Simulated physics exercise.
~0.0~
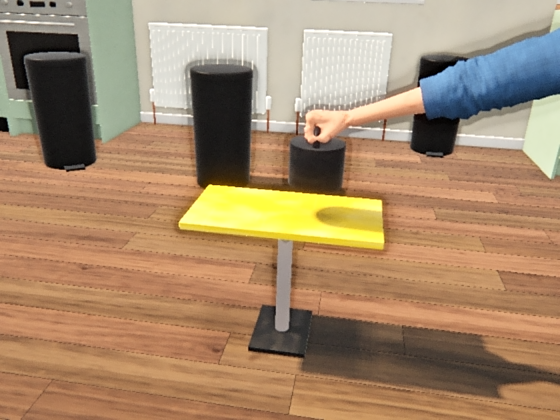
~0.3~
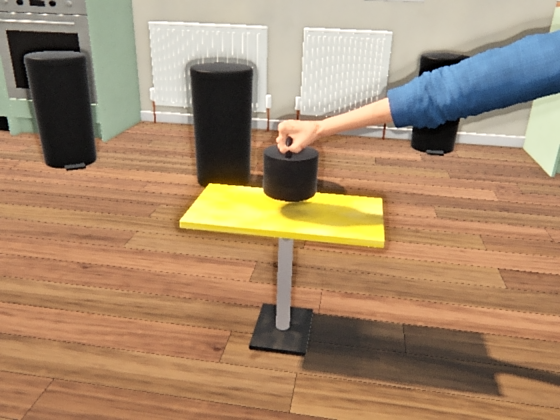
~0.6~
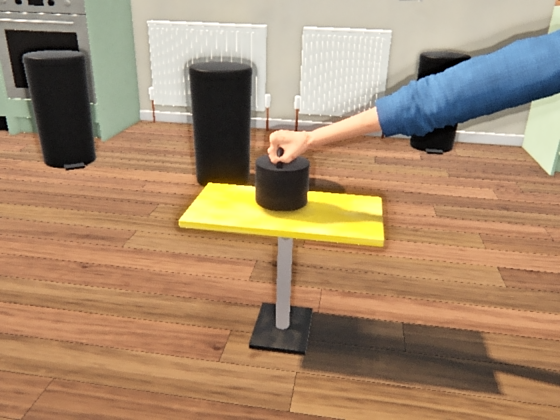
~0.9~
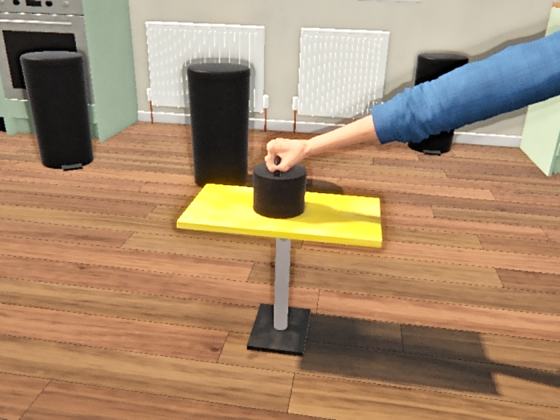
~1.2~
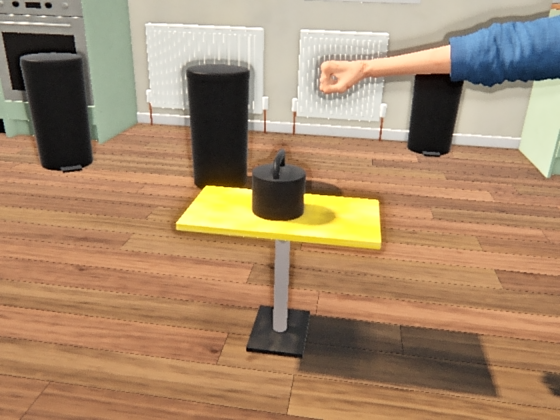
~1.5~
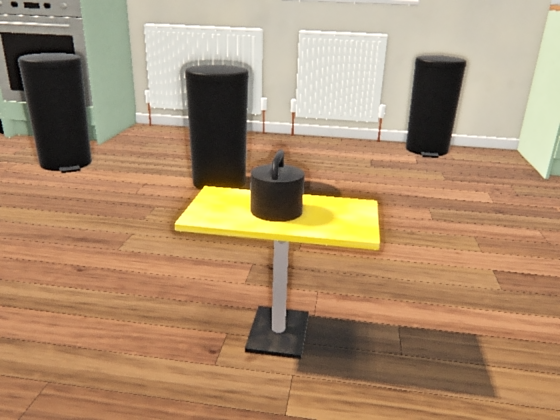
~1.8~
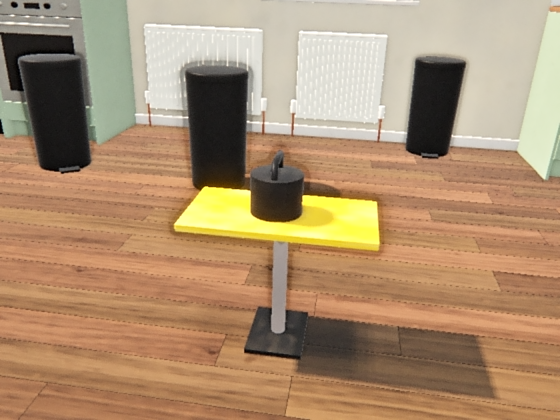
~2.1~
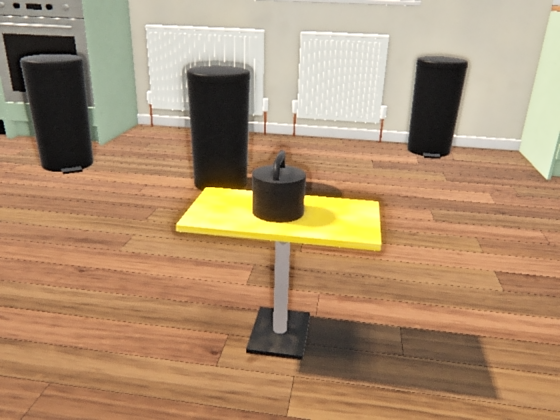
In a kitchen with a wooden floor, a hand in a blue sleeve moved a black, round, handled object left over a narrow yellow-topped stand, lowered it onto the top, let go and drew away, and the stand stayed upright and steady.
